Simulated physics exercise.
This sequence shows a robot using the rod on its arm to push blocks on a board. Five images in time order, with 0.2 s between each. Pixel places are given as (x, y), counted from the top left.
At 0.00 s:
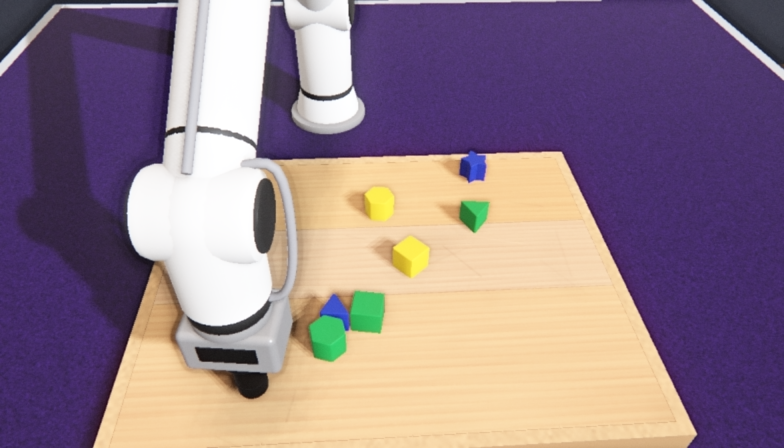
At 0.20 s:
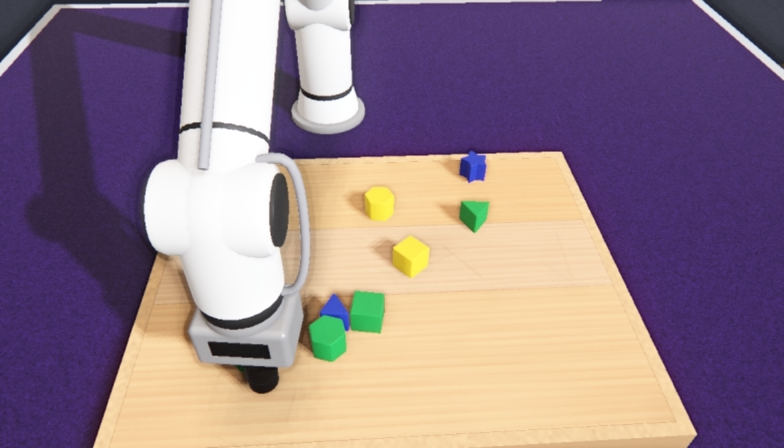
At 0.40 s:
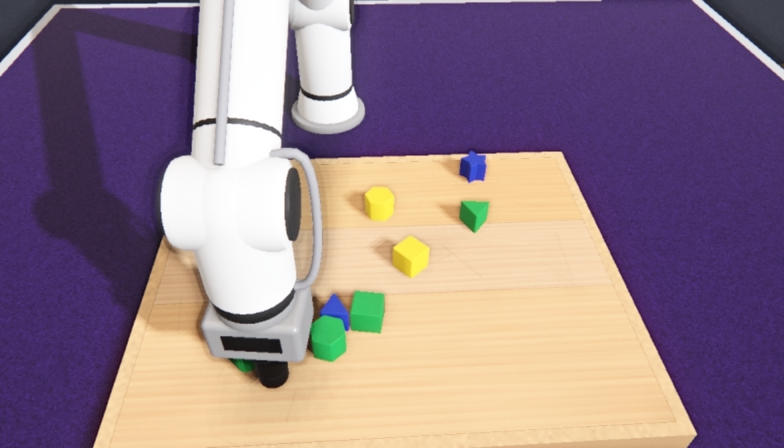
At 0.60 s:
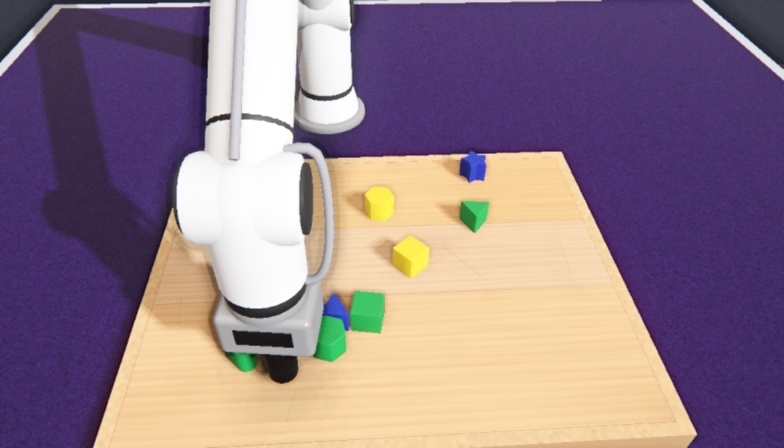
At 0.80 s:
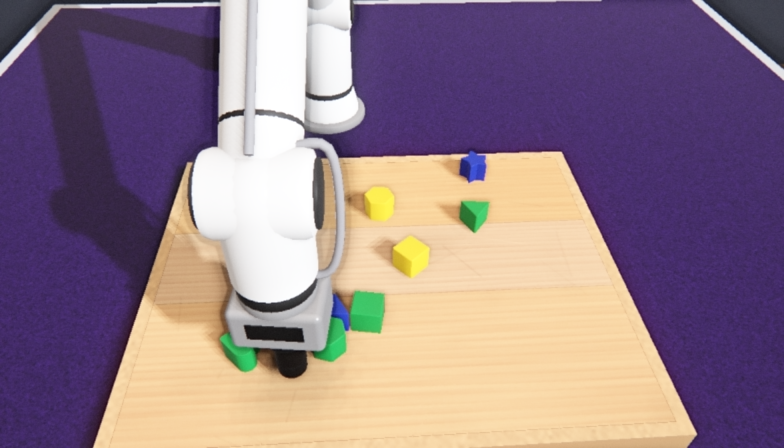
At first, a white robot arm holds its dark rod over the lower left of a wooden board scattered with green, blue and yellow blocks. The arm slides steadily right and slightly upward toward the clustered blocks, uncovering another green piece behind it and partly hiding the green six-sided block, while the blocks stay still.
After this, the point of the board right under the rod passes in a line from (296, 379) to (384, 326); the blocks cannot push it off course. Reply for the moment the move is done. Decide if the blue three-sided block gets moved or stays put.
Shifted.
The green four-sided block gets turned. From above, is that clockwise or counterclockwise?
The twist is clockwise.
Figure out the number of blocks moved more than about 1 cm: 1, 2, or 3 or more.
In total, three or more blocks get moved by over 1 cm.
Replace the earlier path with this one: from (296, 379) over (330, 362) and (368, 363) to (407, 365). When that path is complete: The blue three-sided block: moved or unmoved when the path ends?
It's moved.
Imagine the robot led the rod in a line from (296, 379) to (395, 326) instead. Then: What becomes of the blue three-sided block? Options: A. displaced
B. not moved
I'll go with A - displaced.
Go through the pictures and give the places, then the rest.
The first picture shows rod's lower end at (254, 387); green heart block hidden; green six-sided block at (327, 330); blue three-sided block at (334, 306); green four-sided block at (368, 303).
The second picture shows rod at (264, 382); blocks still.
The third picture shows rod at (274, 377); blocks still.
The fourth picture shows rod at (284, 372); blocks still.
The fifth picture shows rod at (293, 367); green heart block partly hidden; green six-sided block partly hidden; blue three-sided block at (334, 306); green four-sided block at (368, 303).
On the path given first. One third of the way, rod at (326, 347); green six-sided block at (339, 317); blue three-sided block at (339, 296); green four-sided block at (371, 300).
Two thirds of the way, rod at (356, 330); green six-sided block at (354, 299), turned 55° anticlockwise; blue three-sided block at (337, 285), turned 40° anticlockwise; green four-sided block at (384, 287), turned 55° clockwise.
At the end, rod at (384, 313); green heart block still; green six-sided block at (358, 293), turned 70° anticlockwise; blue three-sided block at (336, 283), turned 55° anticlockwise; green four-sided block at (388, 283), turned 65° clockwise.
